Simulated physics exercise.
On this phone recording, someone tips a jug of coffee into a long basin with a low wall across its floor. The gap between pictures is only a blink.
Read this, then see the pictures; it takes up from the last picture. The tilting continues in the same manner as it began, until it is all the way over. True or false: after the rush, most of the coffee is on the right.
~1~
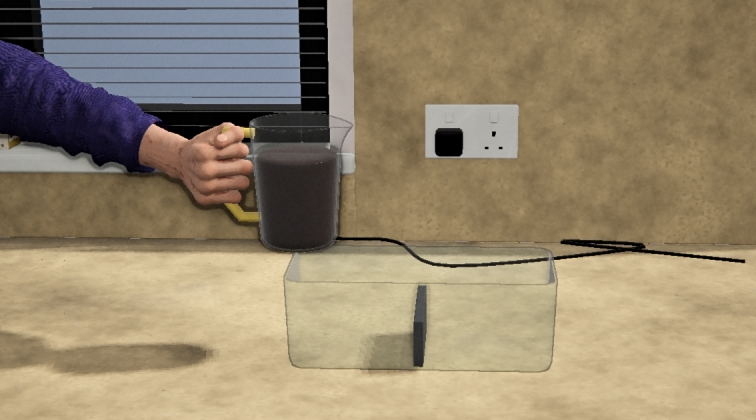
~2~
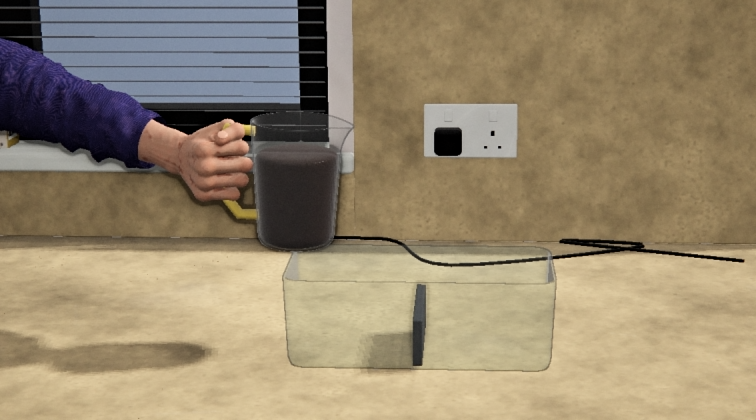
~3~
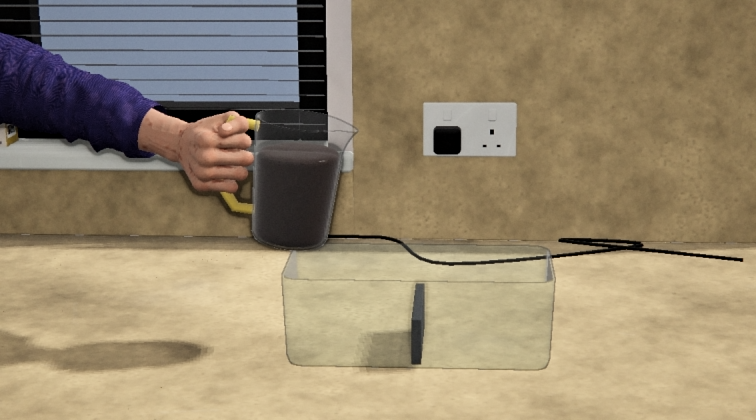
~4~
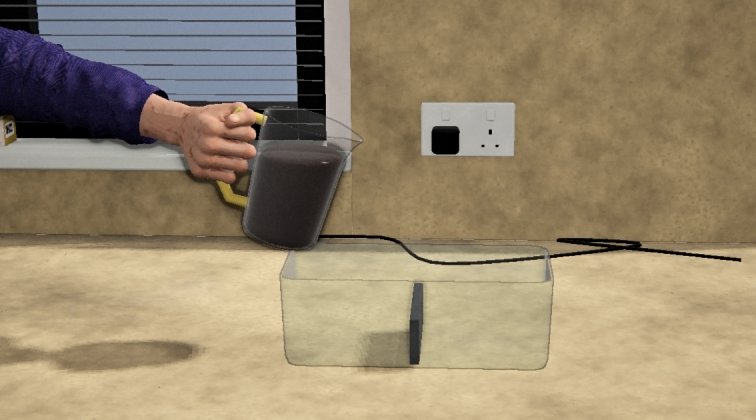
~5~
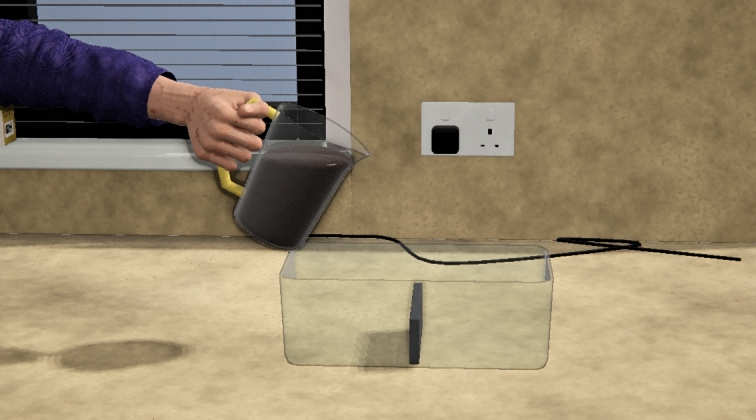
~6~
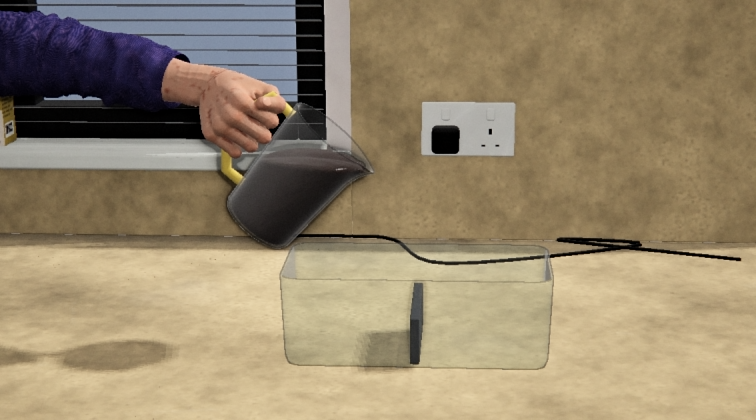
False, it is on the left.
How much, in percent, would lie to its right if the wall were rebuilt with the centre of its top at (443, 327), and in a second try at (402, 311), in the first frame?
The first one comes to 15 percent, while the second comes to 75 percent.
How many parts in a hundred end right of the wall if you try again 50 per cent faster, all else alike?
Close to 15 per cent.
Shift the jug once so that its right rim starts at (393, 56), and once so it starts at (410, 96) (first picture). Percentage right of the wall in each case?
First try: About 90 %; second try: About 95 %.
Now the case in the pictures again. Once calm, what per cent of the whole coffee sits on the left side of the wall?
That is roughly 80 percent of it.
A moment on, the tilt is 92° and 70 per cent is still to pour, 10 is left of the wall and 5 right of it.
Next, the tilt is 101° and 25 per cent is still to pour, 52 is left of the wall and 11 right of it.
Then the tilt is 101° and 6 per cent is still to pour, 74 is left of the wall and 16 right of it.
Later the tilt is 101° and 1 per cent is still to pour, 81 is left of the wall and 16 right of it.
Finally, 82 per cent lies left of the wall, 16 right of it and 1 outside.
